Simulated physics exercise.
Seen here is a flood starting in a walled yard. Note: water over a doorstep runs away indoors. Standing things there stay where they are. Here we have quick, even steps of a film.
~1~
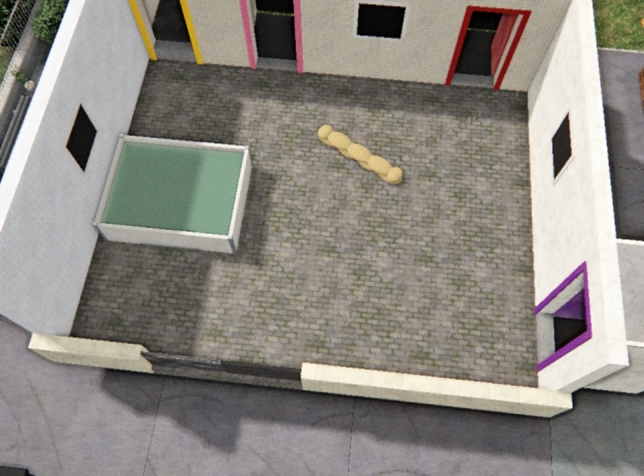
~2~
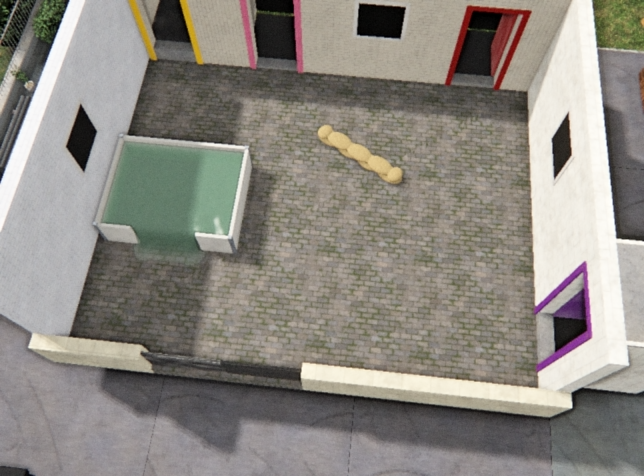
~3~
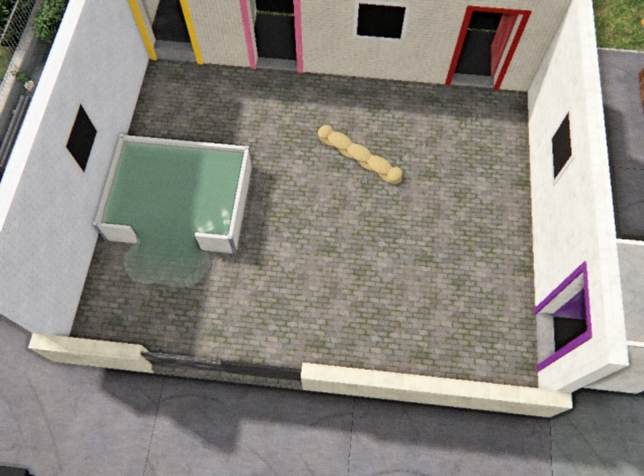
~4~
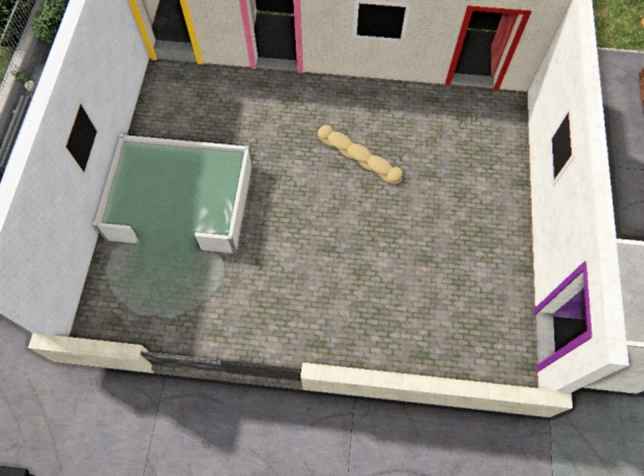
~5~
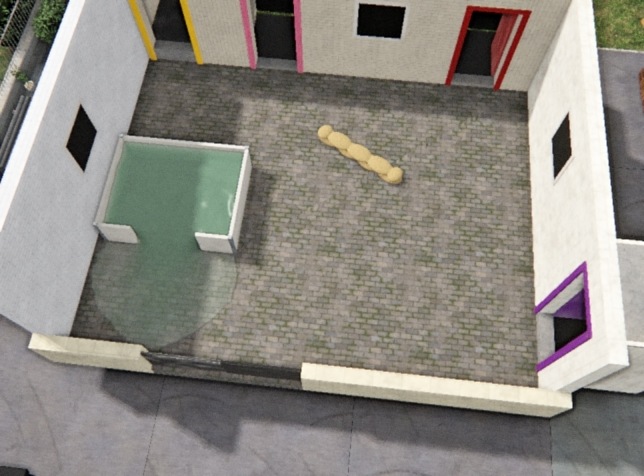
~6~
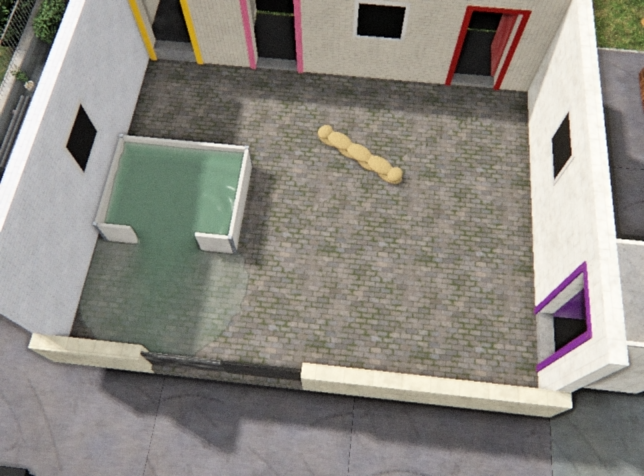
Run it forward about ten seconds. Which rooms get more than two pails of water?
One by one: The yellow door stays at or under the cap there; the pink door stays at or under the cap there; the purple door stays at or under the cap there; the red door stays at or under the cap there.
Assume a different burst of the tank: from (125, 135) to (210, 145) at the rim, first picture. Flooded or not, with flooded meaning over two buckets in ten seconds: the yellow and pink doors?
I think the yellow door crosses the limit and the pink door crosses the limit.
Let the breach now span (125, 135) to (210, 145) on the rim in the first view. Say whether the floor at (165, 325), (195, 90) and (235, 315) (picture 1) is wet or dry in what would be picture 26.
In turn: Untouched, then inundated, then untouched.
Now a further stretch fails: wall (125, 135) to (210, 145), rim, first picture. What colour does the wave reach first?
You want the yellow-painted one.
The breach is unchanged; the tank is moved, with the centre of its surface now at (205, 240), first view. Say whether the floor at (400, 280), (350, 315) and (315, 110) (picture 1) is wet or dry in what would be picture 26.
Log: Flood; flood; no flood.
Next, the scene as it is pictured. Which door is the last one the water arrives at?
My answer: The red door.
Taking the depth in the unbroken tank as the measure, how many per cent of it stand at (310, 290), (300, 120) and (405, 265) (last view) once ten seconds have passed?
Taking the places in turn, I get roughly 4, 2 and 4 percent.
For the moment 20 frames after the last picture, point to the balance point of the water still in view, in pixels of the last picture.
Near (195, 264) in the last view.
A moment on, water covers 10 % of the floor; the yellow door not reached, the pink door not reached, the purple door not reached, the red door not reached.
Next, water covers 15 % of the floor; the yellow door not reached, the pink door not reached, the purple door not reached, the red door not reached.
Then, water covers 35 % of the floor; the yellow door not reached, the pink door not reached, the purple door not reached, the red door not reached.
Later, water covers 55 % of the floor; the yellow door wet at the sill, nothing in, the pink door not reached, the purple door wet at the sill, nothing in, the red door not reached.
In the end, water covers 75 % of the floor; the yellow door wet at the sill, nothing in, the pink door wet at the sill, nothing in, the purple door wet at the sill, nothing in, the red door wet at the sill, nothing in.
